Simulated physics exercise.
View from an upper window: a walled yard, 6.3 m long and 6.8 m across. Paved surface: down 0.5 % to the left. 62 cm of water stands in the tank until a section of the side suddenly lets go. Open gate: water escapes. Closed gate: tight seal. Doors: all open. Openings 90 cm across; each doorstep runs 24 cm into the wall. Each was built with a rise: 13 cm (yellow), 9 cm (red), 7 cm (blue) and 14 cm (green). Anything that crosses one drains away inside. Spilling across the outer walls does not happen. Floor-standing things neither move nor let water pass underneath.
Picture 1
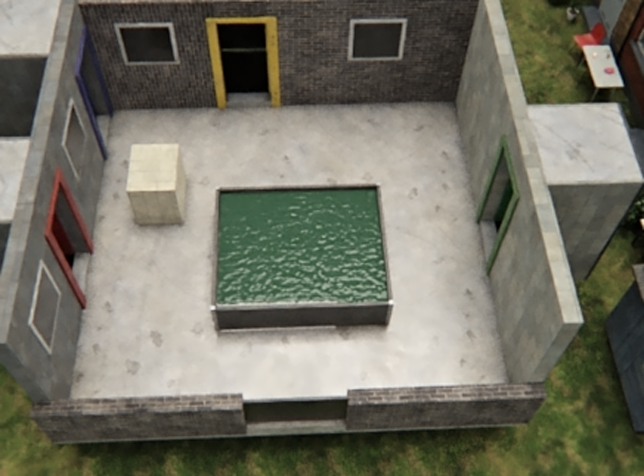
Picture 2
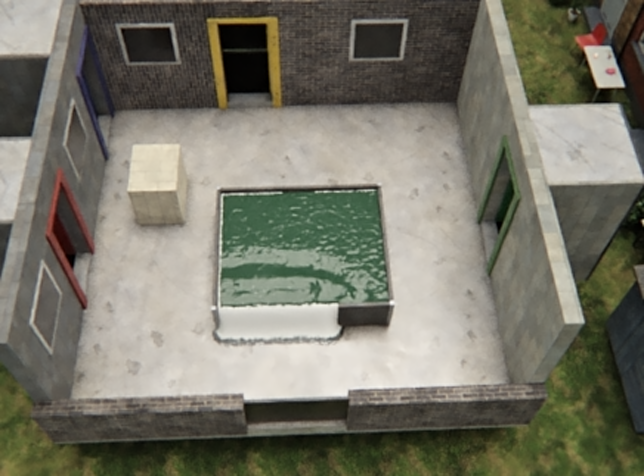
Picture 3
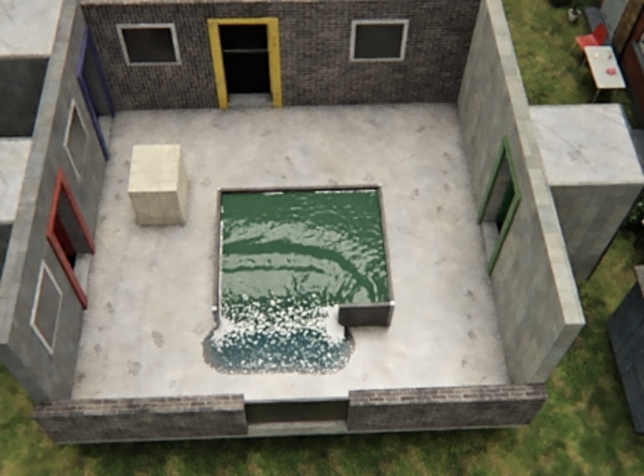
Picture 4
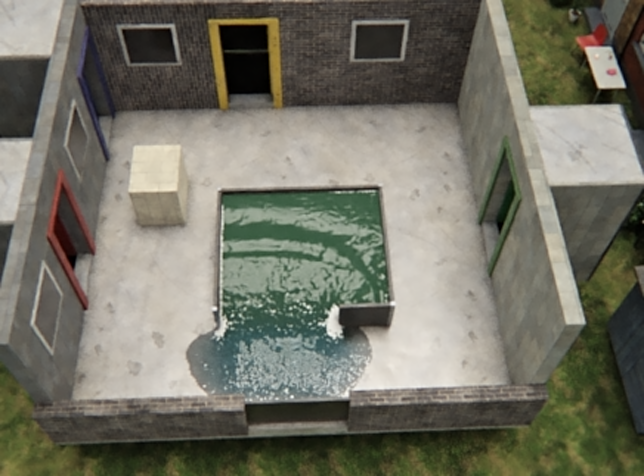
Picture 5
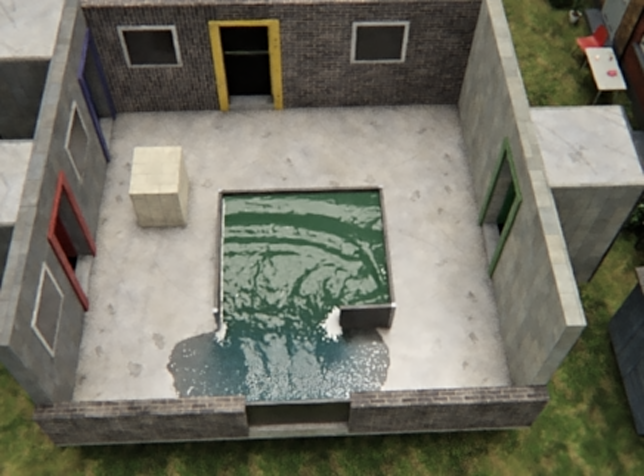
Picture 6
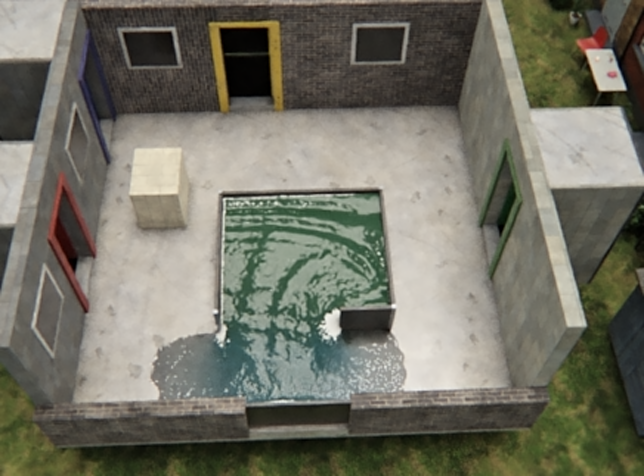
At first, green water lies still in a raised rectangular tank in the middle of a walled yard. Then most of the tank's near side opens and water pours out in a foaming sheet onto the pale floor. The dark puddle reaches the low front wall and spreads left and right along it.
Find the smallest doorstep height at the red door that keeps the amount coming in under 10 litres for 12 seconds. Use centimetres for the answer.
The smallest height is roughly 10 cm.
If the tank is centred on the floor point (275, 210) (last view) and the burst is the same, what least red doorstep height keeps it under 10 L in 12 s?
A height near 10.5 cm.
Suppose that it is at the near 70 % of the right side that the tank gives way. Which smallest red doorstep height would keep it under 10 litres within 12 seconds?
You'd want it roughly 8.0 centimetres tall.
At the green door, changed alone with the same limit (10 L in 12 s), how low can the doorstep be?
The green door needs around 7.0 cm.
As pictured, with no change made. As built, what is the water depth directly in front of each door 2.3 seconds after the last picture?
Depths in cm: Yellow 0, red 12, blue 0, green 7.
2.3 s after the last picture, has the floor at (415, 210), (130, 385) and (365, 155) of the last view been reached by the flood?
Status: Clear / submerged / clear.
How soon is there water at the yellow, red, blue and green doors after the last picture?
Arrival times - yellow: 4.0 s; red: 1.6 s; blue: 2.6 s; green: 2.0 s.
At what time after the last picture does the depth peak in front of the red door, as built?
The depth peaks at about 2.8 seconds.
Then, 0.7 s after the last picture water covers 15 % of the floor, deepest (50 cm) near (274, 405); it has not reached the red door.
Then, 2.3 s after the last picture water covers 45 % of the floor, deepest (43 cm) near (70, 424); 12 cm at the red door, 0 litres in over its 9 cm doorstep.
Then, 11.3 s after the last picture water covers 100 % of the floor, deepest (16 cm) near (262, 116); 8 cm at the red door, 16 litres in over its 9 cm doorstep.
At the red door as built, the water peaked near 13 cm, 2.9 s after the last picture.
With a doorstep of 8 cm, 25 litres would have come in within the 12 s; with 11 cm, 6 litres. So under 10 litres takes about 10 cm.
